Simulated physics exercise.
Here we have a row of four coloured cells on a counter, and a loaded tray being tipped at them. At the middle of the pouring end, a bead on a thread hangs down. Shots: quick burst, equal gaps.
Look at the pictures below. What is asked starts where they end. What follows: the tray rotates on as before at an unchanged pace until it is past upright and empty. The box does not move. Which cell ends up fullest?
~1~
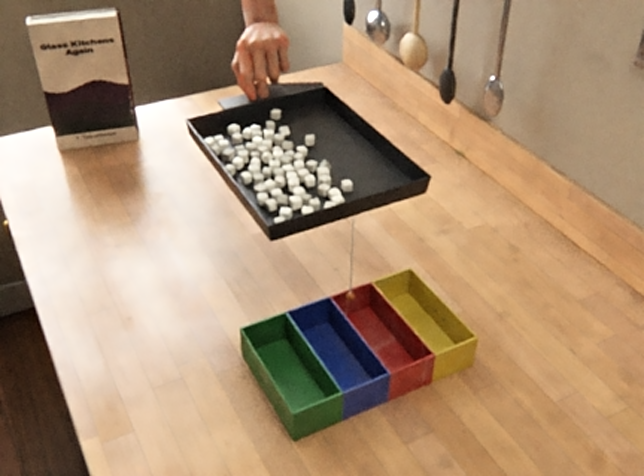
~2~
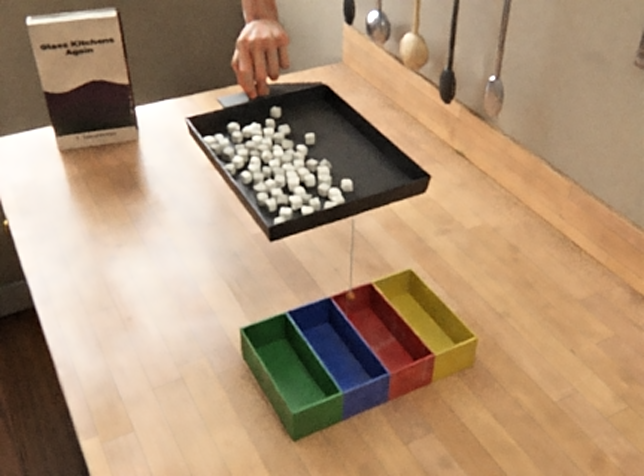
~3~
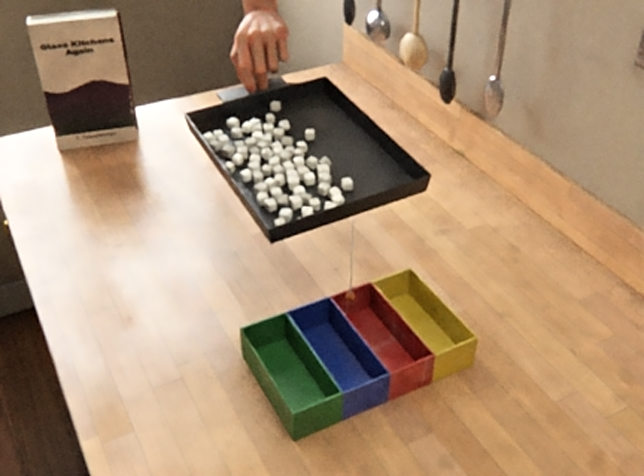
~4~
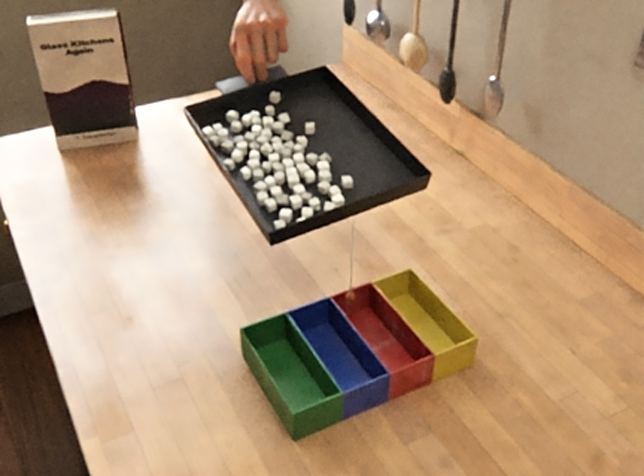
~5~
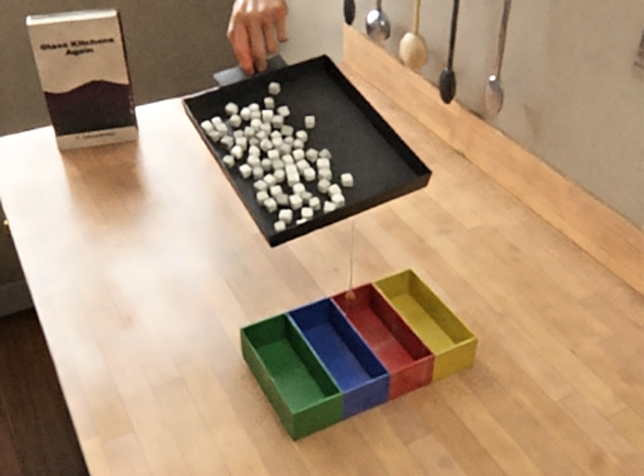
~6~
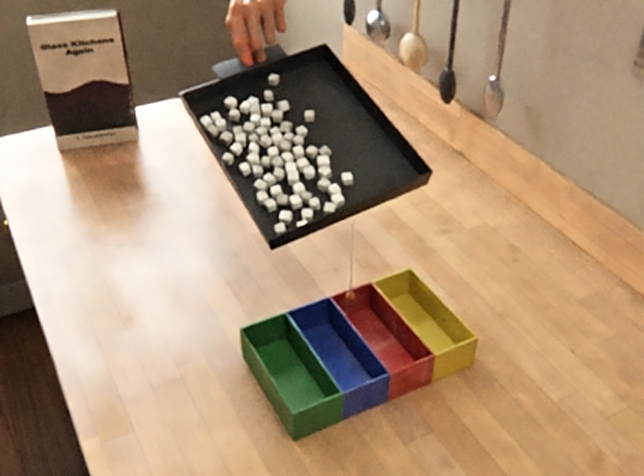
The green cell.
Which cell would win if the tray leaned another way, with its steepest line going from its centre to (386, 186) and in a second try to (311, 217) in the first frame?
First try: Yellow. Second try: Green.
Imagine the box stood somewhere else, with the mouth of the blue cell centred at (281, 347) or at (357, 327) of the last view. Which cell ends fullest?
So it would be the blue one first and the cell in green after that.
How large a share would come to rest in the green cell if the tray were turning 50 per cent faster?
Roughly 30 %.
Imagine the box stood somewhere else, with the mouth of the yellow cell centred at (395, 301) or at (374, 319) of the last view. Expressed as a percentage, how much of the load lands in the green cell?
First position: Some 40 %; second position: Some 30 %.
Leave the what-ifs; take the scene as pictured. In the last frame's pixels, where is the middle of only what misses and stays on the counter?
I'd put the middle somewhere around (220, 409) in the last picture.
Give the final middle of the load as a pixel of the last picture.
Once nothing moves, the middle sits near (284, 384).
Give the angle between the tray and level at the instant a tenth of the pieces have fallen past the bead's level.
110 degrees.
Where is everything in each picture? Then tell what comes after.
Corners of the pouring end (270, 223) and (428, 176), level; middle of the load (275, 167), sugar cubes; bead on its thread (350, 296); green cell (318, 414); blue cell (366, 394); red cell (411, 375); yellow cell (455, 357), in the first picture.
Corners of the pouring end (270, 224) and (428, 175), level; middle of the load (274, 166), in the second picture.
Corners of the pouring end (270, 227) and (428, 174), tipped barely, lowest at the left corner; middle of the load (274, 164), in the third picture.
Corners of the pouring end (270, 230) and (428, 173), tipped a little, lowest at the left corner; middle of the load (274, 160), in the fourth picture.
Corners of the pouring end (270, 233) and (429, 172), tipped a little, lowest at the left corner; middle of the load (274, 157), in the fifth picture.
Corners of the pouring end (270, 237) and (429, 170), tipped clearly, lowest at the left corner; middle of the load (273, 153); green cell (318, 414); blue cell (366, 394); red cell (411, 375); yellow cell (455, 357), in the sixth picture.
Just after the last frame, tray tipped steeply; every one on the tray.
A moment on, tray tipped past a quarter turn; every one on the tray.
Further on, tray tipped past a quarter turn; roughly a third in the green cell; roughly a quarter in the blue cell; roughly a third falling or outside the box.
When it is over, tray tipped past a quarter turn; roughly a third in the green cell; roughly a quarter in the blue cell; not one in the red cell; not one in the yellow cell; roughly a third outside the box.
